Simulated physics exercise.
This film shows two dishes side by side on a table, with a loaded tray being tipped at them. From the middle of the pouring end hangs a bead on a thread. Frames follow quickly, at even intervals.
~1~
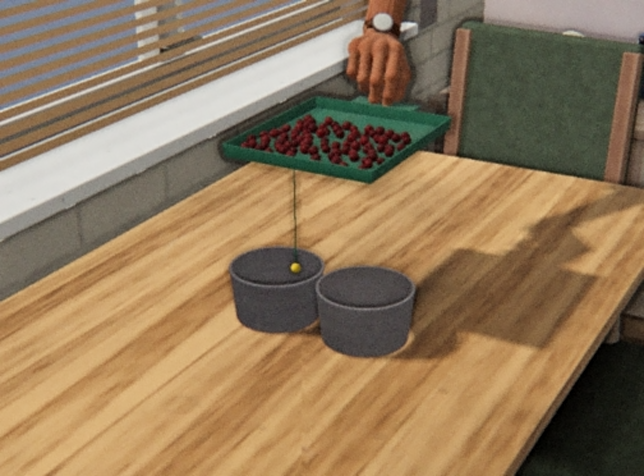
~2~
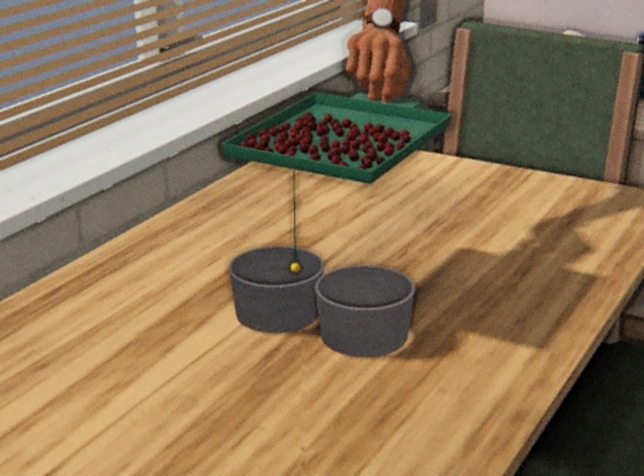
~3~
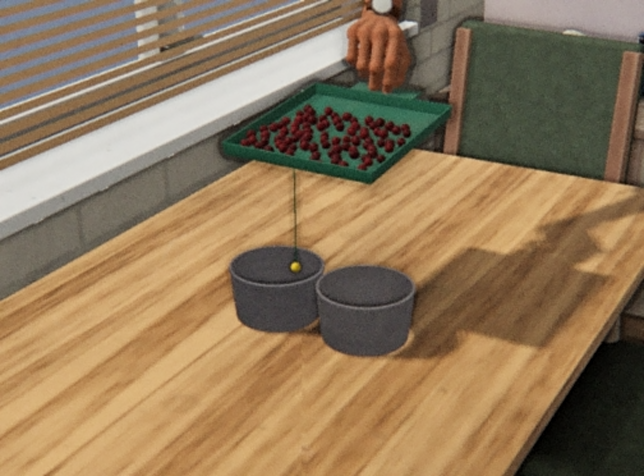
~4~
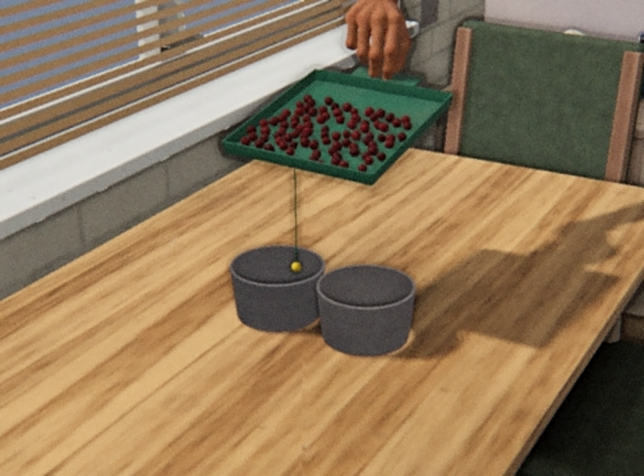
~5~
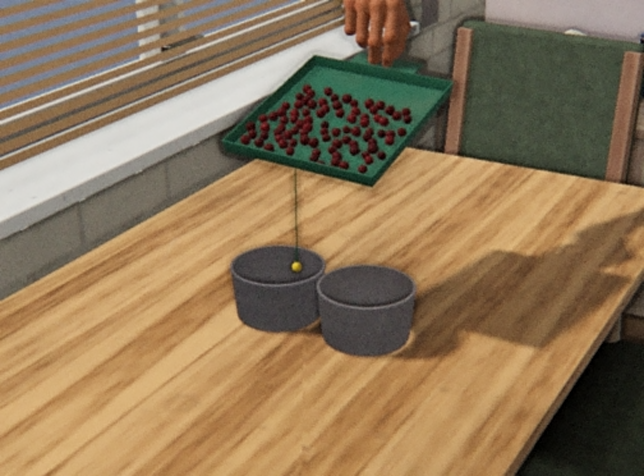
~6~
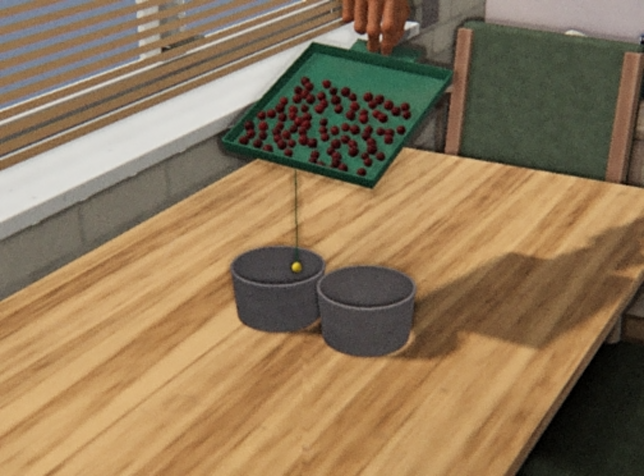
A green tray of small dark-red fruit, gripped at its far edge by a hand, slowly tilts toward the viewer above a pale wooden table, seen from a raised, still viewpoint. Two grey dishes sit side by side beneath it, with a yellow bead hanging on a thread, blinds at left and a green chair behind. The hand lifts the far edge steadily, the near right corner dips slightly, and the fruit shifts a little.
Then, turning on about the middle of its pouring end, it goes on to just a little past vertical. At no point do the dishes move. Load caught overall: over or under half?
Under.
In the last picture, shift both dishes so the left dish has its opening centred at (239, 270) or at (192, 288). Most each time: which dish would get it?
In the first try it's the one on the right, and in the second it's the one on the right.
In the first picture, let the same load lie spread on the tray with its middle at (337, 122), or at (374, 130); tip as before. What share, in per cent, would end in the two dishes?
The first start yields 10 per cent, the second 20 per cent.
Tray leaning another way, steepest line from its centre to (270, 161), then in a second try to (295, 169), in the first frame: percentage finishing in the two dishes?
Lab note: Case 1 near 20 %, case 2 near 0 %.
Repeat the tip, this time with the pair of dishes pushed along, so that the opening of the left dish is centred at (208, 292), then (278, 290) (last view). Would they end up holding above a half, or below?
Result, first place: Exceeding half; second place: Exceeding half.
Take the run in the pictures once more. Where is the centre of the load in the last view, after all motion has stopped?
Centre at rest: Close to (296, 357).
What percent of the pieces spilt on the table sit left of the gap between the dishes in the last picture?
About 80 per cent.
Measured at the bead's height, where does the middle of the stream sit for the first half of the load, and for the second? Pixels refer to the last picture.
The first part passes (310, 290); everything after passes (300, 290).
Soon, tray tipped steeply; all on the tray.
A while on, tray tipped right over; nearly all on the tray; a stray few outside both.
Towards the end, tray tipped past a quarter turn; a small part in the right dish; most outside both.
Finally, tray tipped past a quarter turn; a small part in the right dish; none in the left dish; most outside both.
